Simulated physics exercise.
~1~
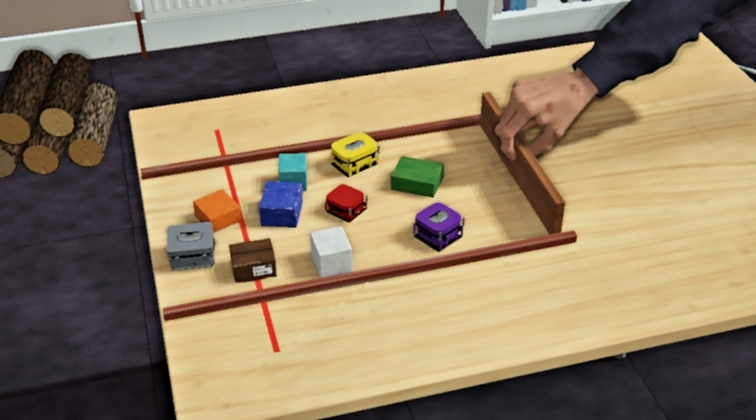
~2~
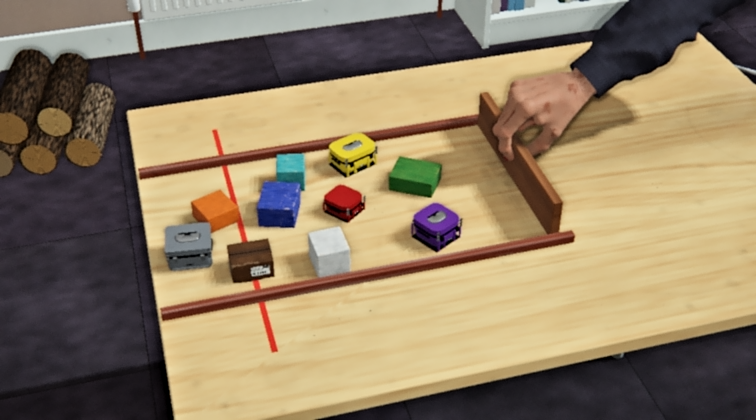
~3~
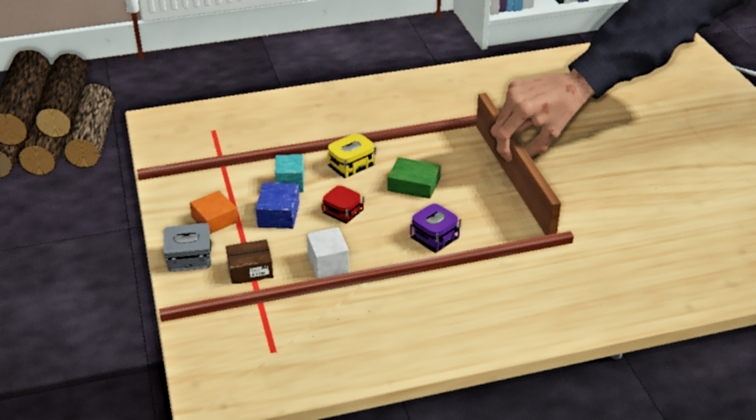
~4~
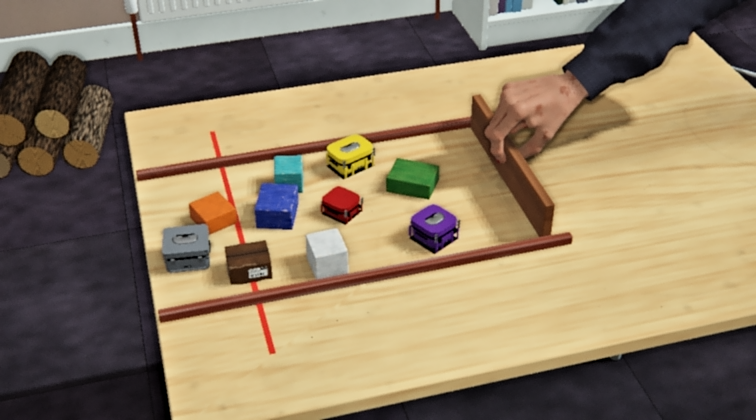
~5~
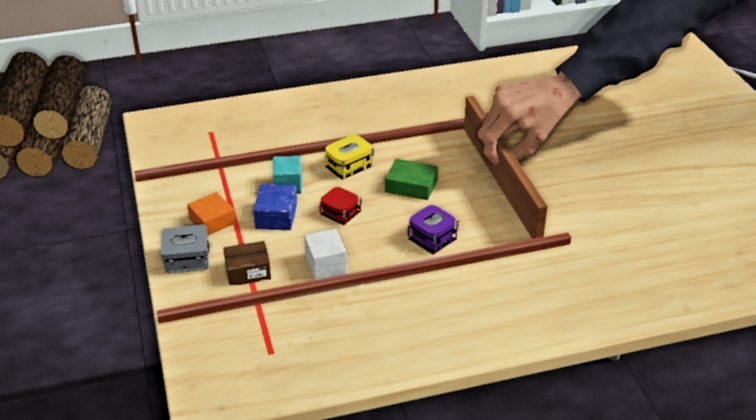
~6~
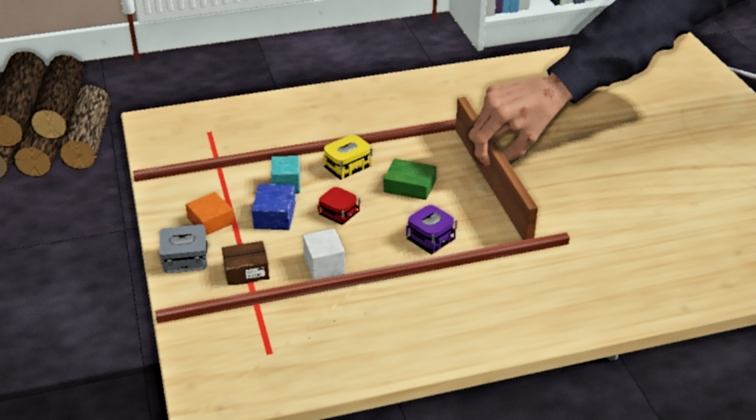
A hand slides a wooden board slightly left along a channel toward scattered colourful blocks and cases.
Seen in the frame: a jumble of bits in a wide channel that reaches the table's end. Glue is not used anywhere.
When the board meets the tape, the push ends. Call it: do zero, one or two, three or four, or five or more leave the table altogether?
One or two.
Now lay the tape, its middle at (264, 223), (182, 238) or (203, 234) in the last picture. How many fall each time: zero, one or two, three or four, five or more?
In order: Not one, five or more, 3 or 4.
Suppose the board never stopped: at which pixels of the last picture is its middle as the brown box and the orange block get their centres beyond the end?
For the brown box at (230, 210), for the orange block at (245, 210).
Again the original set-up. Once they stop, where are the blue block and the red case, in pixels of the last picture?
The first ends close to (168, 228), the second close to (224, 242).
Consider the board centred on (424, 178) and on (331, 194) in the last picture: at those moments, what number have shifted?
In order, the tallies are 2 and 7.
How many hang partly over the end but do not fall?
I count 1 overhanging.
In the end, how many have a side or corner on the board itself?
That would be 5 of them.
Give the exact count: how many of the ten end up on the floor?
The number that fall is 2.
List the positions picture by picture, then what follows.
The first picture shows grey case (191, 247); orange block (217, 211); brown box (253, 261); board (519, 161); tape (243, 226).
The second picture shows orange block (215, 211); yellow case (352, 155).
The third picture shows brown box (250, 262); green block (414, 178).
The fourth picture shows grey case (187, 249); purple case (434, 229).
The fifth picture shows orange block (211, 214); turquoise block (287, 175).
The sixth picture shows grey case (184, 250); orange block (210, 214); brown box (246, 263); board (493, 166); tape (236, 228).
Early on, none off yet; grey case at rest near (184, 250); orange block at rest near (210, 214); brown box at rest near (246, 263).
A while later, none off yet; grey case at rest near (184, 250); orange block at rest near (208, 214); brown box moving near (242, 264).
Finally, the number that fall off is one or two; lost, orange block and grey case.
